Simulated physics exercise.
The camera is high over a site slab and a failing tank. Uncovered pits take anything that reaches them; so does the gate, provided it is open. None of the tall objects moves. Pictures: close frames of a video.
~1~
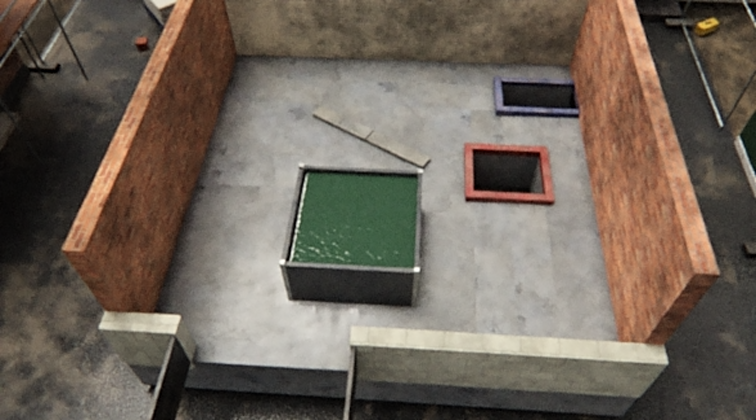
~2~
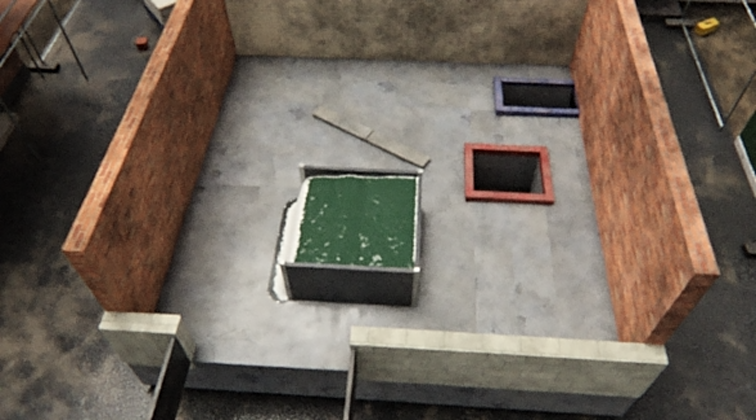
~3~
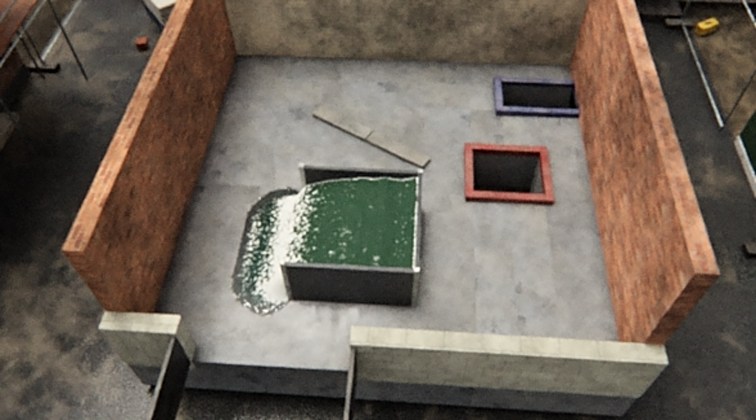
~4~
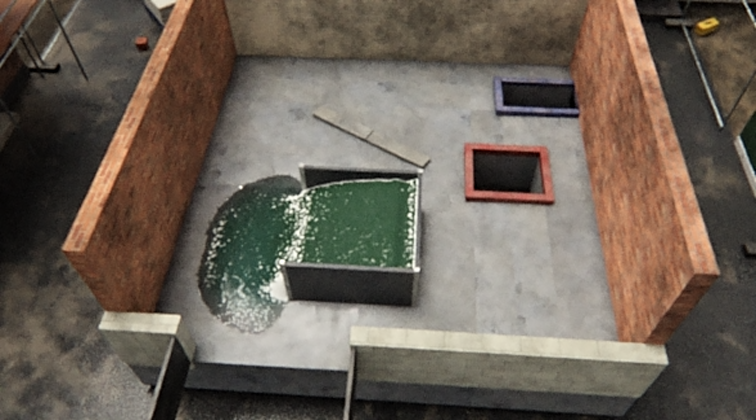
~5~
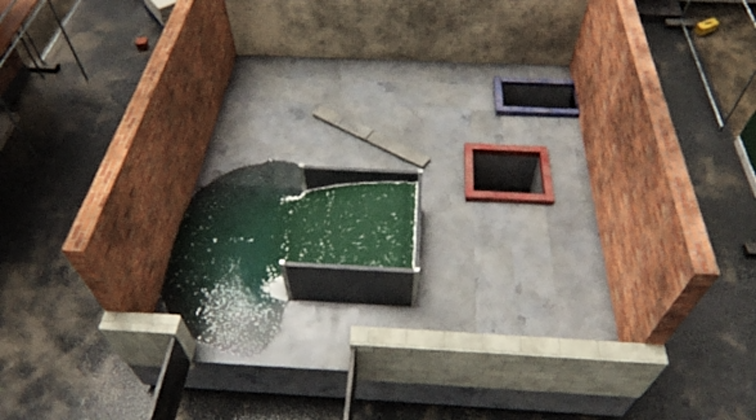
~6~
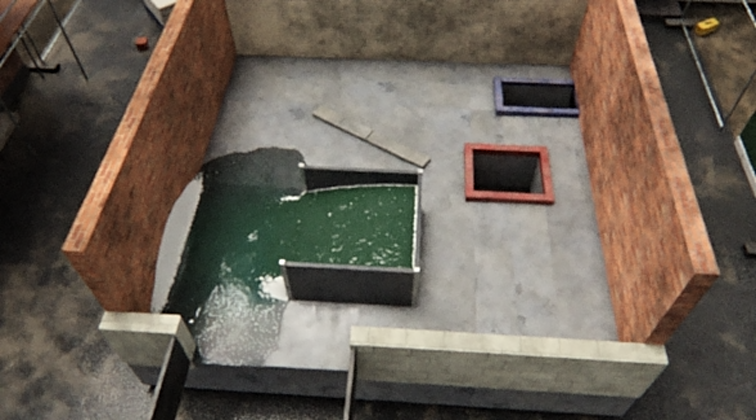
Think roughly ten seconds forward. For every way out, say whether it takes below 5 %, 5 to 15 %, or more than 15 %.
As I see it, the gate accounts for a substantial part - beyond fifteen per cent; the blue pit accounts for a negligible part - below five per cent; the red pit accounts for a negligible part - below five per cent.
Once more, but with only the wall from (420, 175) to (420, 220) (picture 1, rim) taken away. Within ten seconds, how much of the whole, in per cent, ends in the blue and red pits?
Blue 4 %, red 8 %.
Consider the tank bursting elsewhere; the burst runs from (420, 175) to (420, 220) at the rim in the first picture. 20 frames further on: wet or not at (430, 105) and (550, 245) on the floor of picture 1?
Point one waterlogged, point two waterlogged.
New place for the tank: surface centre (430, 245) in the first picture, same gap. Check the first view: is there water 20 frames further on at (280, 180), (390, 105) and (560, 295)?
In order: Inundated, then unflooded, then unflooded.
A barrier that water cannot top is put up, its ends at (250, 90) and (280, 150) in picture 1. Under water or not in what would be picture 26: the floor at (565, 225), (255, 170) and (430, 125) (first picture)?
In the order given, the spots are spared, swamped and spared.
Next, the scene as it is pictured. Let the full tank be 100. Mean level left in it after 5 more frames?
About 38 per cent.
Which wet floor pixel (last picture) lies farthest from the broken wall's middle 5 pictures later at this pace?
I would point to (226, 93).
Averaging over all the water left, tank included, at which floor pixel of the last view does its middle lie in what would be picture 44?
Around pixel (332, 170).
A moment on, water covers 20 % of the floor; the gate 1 %, the blue pit 0 %, the red pit 0 %.
Next, water covers 30 % of the floor; the gate 4 %, the blue pit 0 %, the red pit 0 %.
Then, water covers 50 % of the floor; the gate 13 %, the blue pit 0 %, the red pit 0 %.
Later, water covers 80 % of the floor; the gate 23 %, the blue pit 0 %, the red pit 0 %.
In the end, water covers 90 % of the floor; the gate 30 %, the blue pit 0 %, the red pit 0 %.
